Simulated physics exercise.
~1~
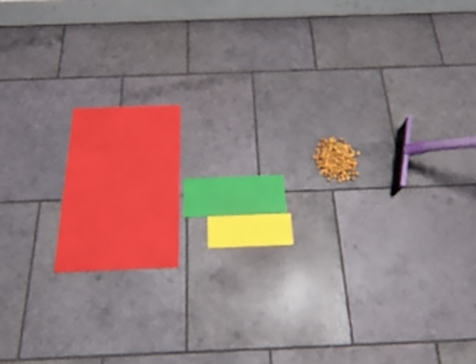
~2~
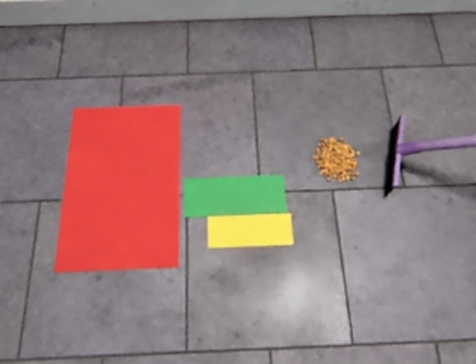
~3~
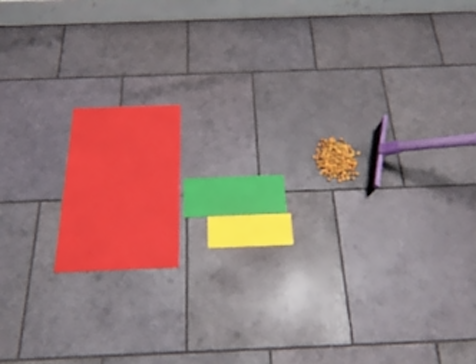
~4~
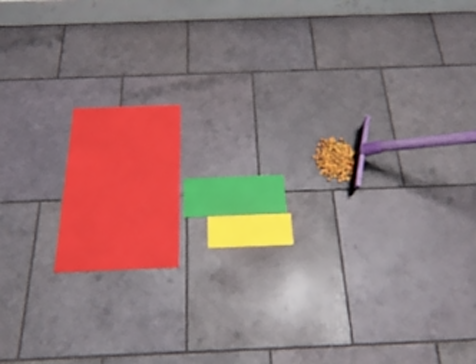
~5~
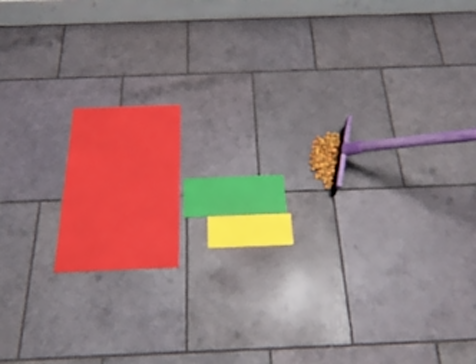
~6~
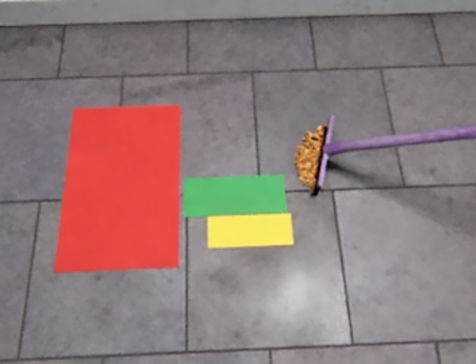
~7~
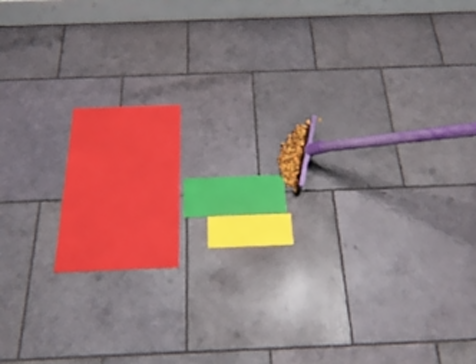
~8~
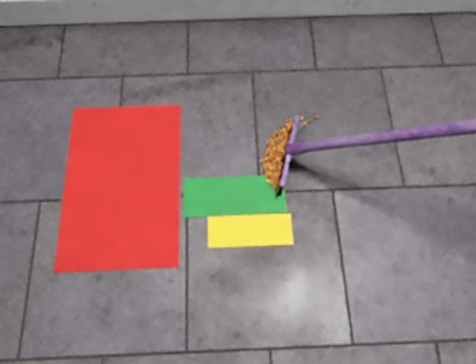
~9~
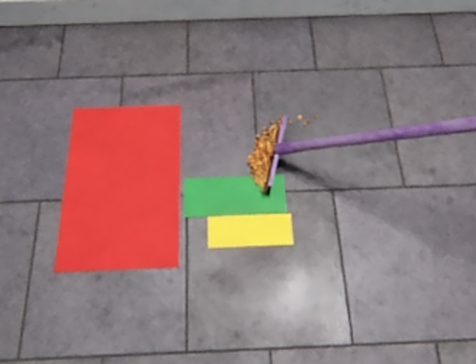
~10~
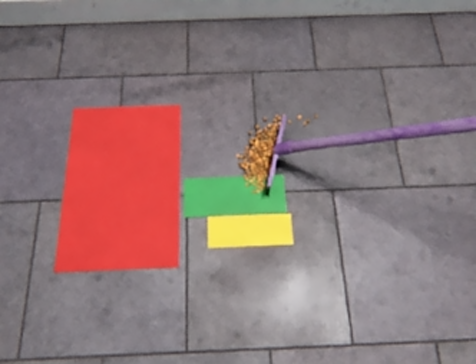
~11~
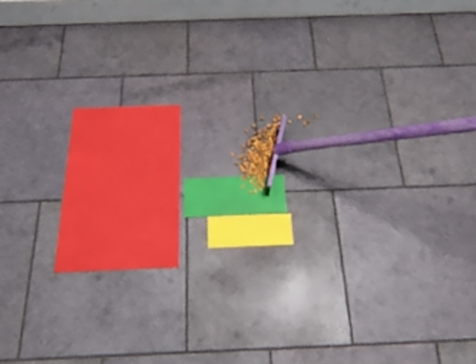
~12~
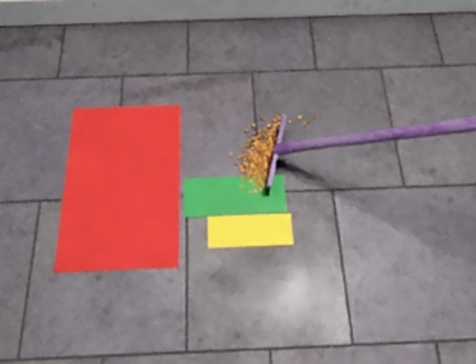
At the start, a small round heap of golden-brown pieces lies on grey tiles, with a purple-handled squeegee to its right and red, green and yellow sheets to its left. The squeegee slides left across the bare floor until its blade meets the heap. It keeps pushing, and the pieces bunch into a narrow band along the blade as they move left. The band reaches the upper part of the green sheet, while a few pieces slip behind the blade's top end. The squeegee then stops, and the pieces spread slightly ahead before settling, mostly on bare tile with some on green.
